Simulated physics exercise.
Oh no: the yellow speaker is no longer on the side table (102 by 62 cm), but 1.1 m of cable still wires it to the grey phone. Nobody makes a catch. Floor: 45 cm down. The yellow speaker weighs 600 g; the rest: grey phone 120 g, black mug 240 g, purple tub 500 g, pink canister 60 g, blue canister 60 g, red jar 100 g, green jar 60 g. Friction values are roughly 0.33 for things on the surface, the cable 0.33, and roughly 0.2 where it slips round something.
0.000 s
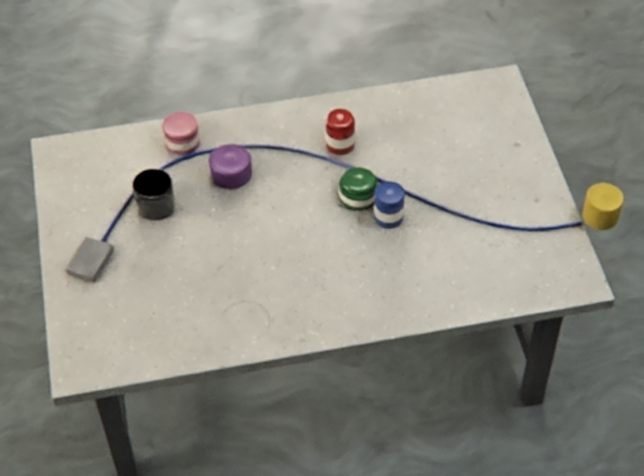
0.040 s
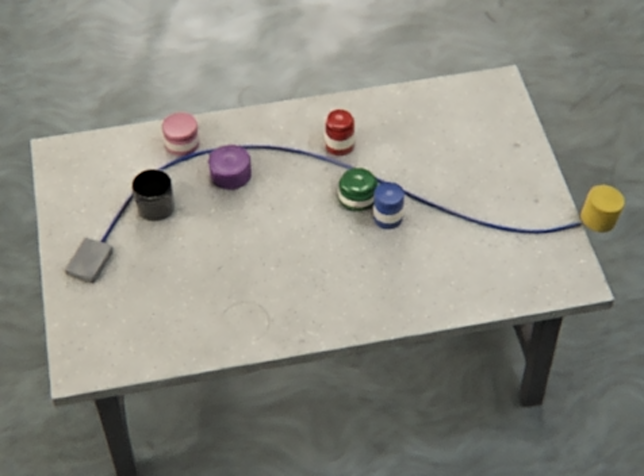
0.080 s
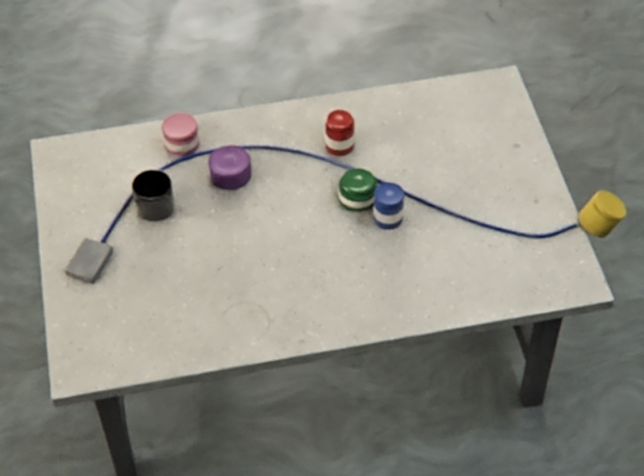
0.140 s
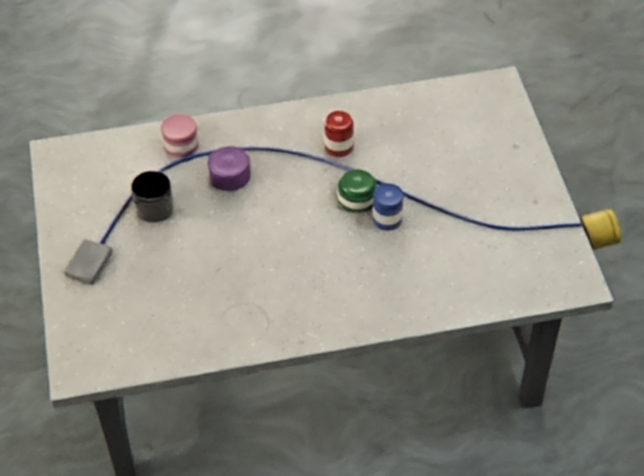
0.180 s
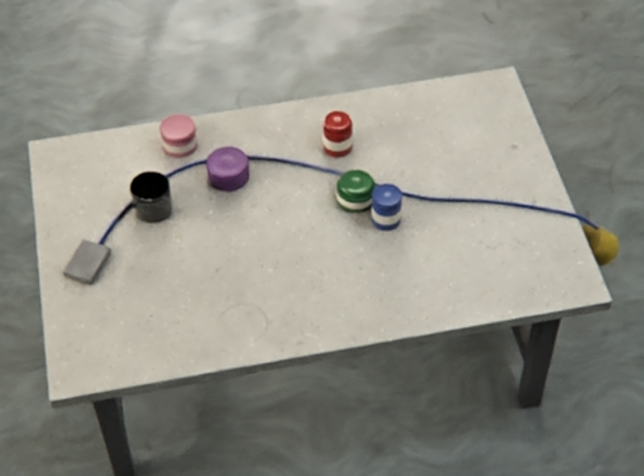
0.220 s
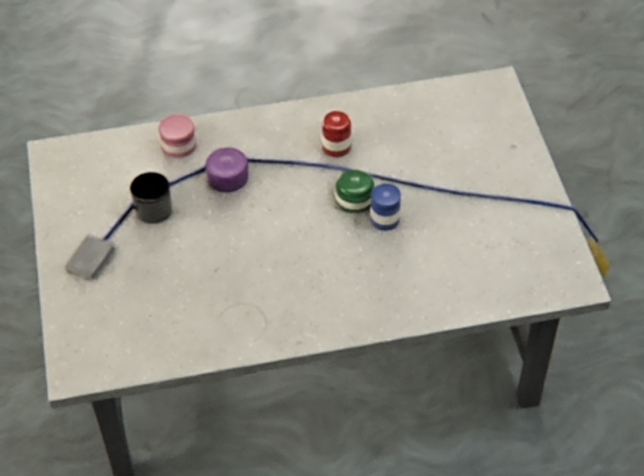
A pale, speckled side table with dark legs stands on a swirled grey floor, seen from above at an angle by a still camera. On it, a grey block sits left near a black mug, with pink and purple containers behind, red, green and blue ones mid-table, and a blue cable running to a yellow cylinder at the right edge. The cylinder tilts and drops past the edge, drawing the cable straighter, and the grey block shifts slightly.
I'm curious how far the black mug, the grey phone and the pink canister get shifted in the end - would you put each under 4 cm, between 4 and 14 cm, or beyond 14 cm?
I'd put the black mug between 4 and 14 cm; I'd put the grey phone beyond 14 cm; I'd put the pink canister beyond 14 cm.
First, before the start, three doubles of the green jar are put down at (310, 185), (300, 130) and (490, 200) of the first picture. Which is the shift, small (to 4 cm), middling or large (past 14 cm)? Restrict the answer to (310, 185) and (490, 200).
Result, in order: Minor / major.
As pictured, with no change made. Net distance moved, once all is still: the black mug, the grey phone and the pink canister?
About: Black mug 8 cm, grey phone over the edge, pink canister over the edge.
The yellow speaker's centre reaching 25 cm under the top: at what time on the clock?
It gets there at roughly 0.32 s.
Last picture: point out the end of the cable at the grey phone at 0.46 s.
Around (235, 148).
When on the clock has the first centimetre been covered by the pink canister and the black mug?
On the clock, pink canister 0.42 s and black mug 0.26 s.
By 0.5 s, the cable's tail end at (235, 148); grey phone 36 cm off its start, black mug 7 cm off its start, pink canister 5 cm off its start.
By 0.7 s, the cable's tail end at (364, 110); grey phone 64 cm off its start, pink canister over the edge, black mug 7 cm off its start.
By 1.0 s, the cable's tail end at (370, 88); grey phone on its side, 69 cm off its start at (370, 107), pink canister over the edge, black mug 7 cm off its start at (187, 186).
By 1.2 s, the cable's tail end at (369, 93); grey phone on its side, 71 cm off its start, pink canister over the edge, black mug 7 cm off its start.
By 2.4 s, the cable's tail end at (369, 92); grey phone over the edge, pink canister over the edge, black mug 7 cm off its start at (187, 186), yellow speaker over the edge.
